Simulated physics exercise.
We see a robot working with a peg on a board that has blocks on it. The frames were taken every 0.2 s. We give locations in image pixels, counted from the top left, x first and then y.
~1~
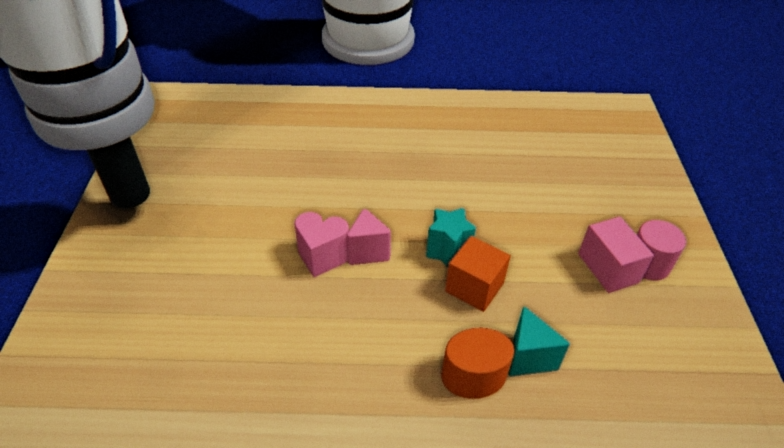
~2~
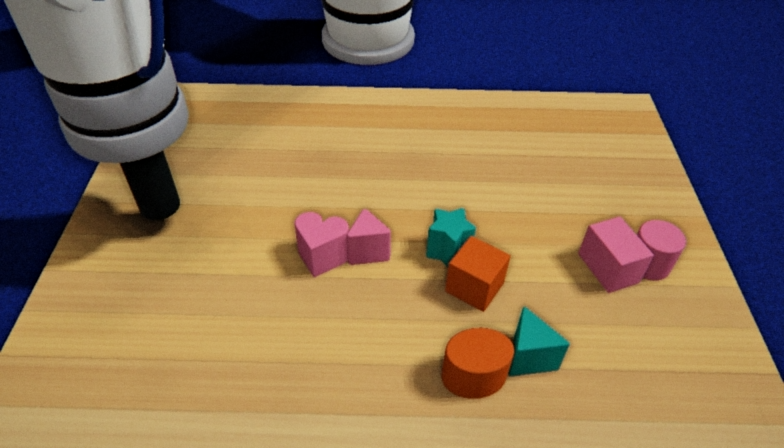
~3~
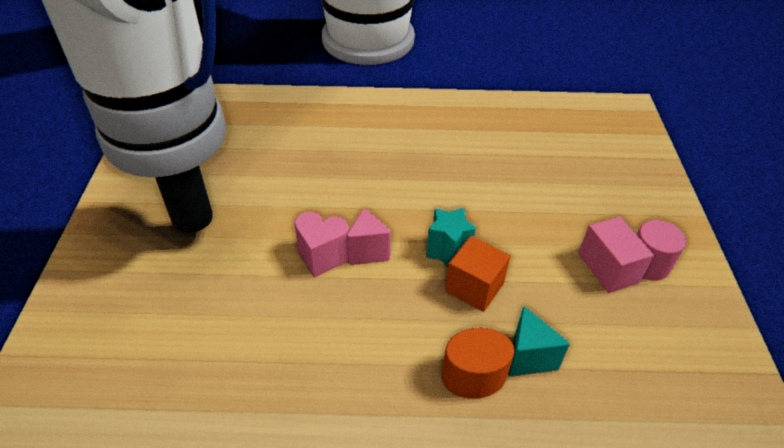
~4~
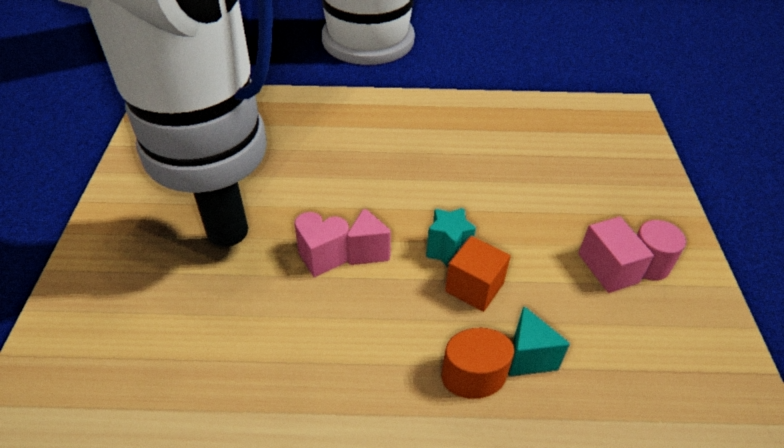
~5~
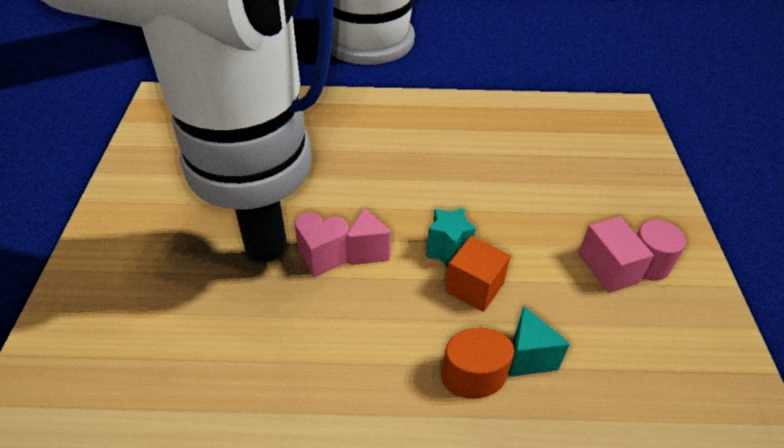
A robot arm moves its black peg rightward across the board to beside the pink heart.
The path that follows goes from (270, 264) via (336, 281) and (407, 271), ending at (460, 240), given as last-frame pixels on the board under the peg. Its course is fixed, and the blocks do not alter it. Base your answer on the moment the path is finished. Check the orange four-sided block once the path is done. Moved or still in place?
That block stays in place.
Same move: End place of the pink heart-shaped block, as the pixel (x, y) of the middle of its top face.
Final place: (361, 219).
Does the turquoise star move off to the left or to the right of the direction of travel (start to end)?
Facing the way the path runs, start to end, you'll find the turquoise star has shifted left.
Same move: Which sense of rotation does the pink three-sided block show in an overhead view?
It turns counter-clockwise.
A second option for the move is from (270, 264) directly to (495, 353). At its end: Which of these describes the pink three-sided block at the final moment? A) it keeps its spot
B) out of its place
The correct letter is B.
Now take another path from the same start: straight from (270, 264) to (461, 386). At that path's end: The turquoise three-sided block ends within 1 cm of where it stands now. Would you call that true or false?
That claim is false.
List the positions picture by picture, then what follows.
In the first frame, tip of the peg (131, 196), middles of tops, pink heart-shaped block (320, 227), pink three-sided block (368, 225), turquoise star (452, 222), orange four-sided block (480, 258).
In the second frame, peg (161, 208), nothing pushed.
In the third frame, peg (193, 220), nothing pushed.
In the fourth frame, peg (228, 233), nothing pushed.
In the fifth frame, peg (266, 248), pink heart-shaped block (320, 227), pink three-sided block (368, 225), turquoise star (452, 222), orange four-sided block (480, 258).
On the path given first. One third of the way, peg (335, 265); pink heart-shaped block (353, 223), turned 40° anticlockwise; pink three-sided block (391, 221).
Two thirds of the way, peg (408, 255); pink heart-shaped block (361, 219), turned 65° anticlockwise; pink three-sided block (408, 210), turned 65° anticlockwise.
At the end, peg (462, 224); pink heart-shaped block (361, 219), turned 65° anticlockwise; pink three-sided block (424, 202), turned 150° anticlockwise; turquoise star (494, 197), turned 25° clockwise; orange four-sided block unmoved.
